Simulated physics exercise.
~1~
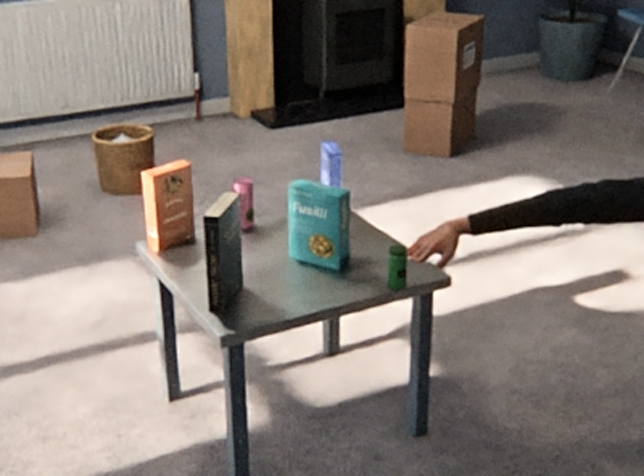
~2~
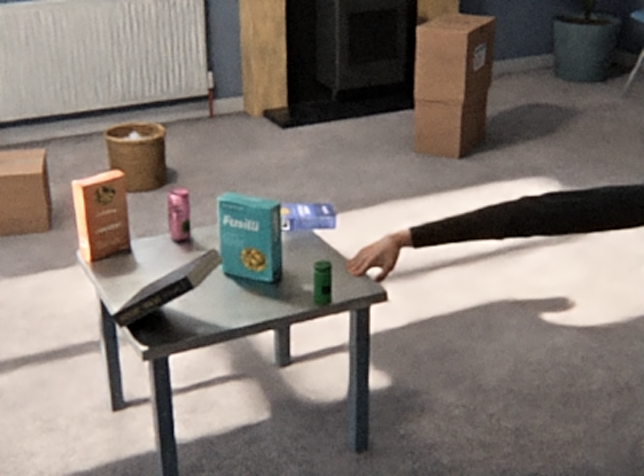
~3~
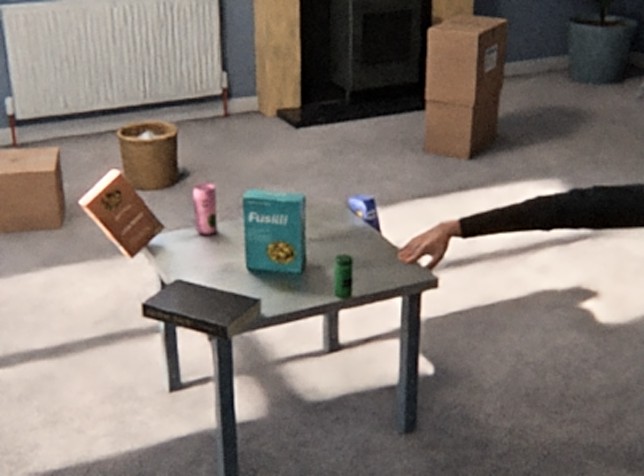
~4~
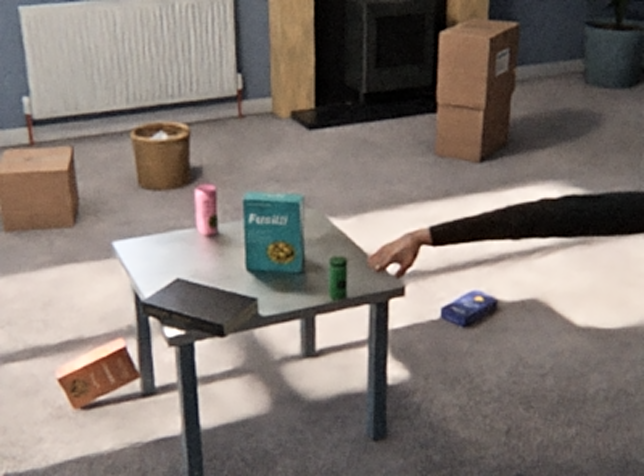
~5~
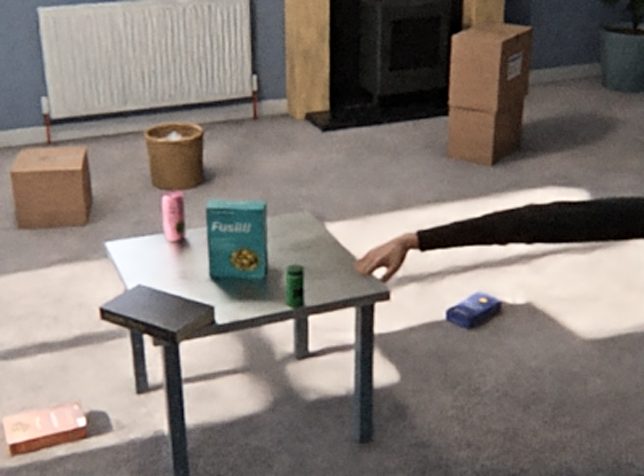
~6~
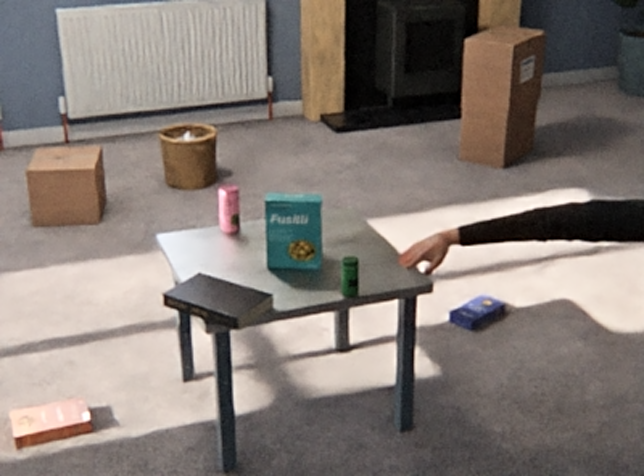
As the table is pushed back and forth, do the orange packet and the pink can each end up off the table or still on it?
The orange packet goes over the edge and ends on the carpet, while the pink can remains on the table.
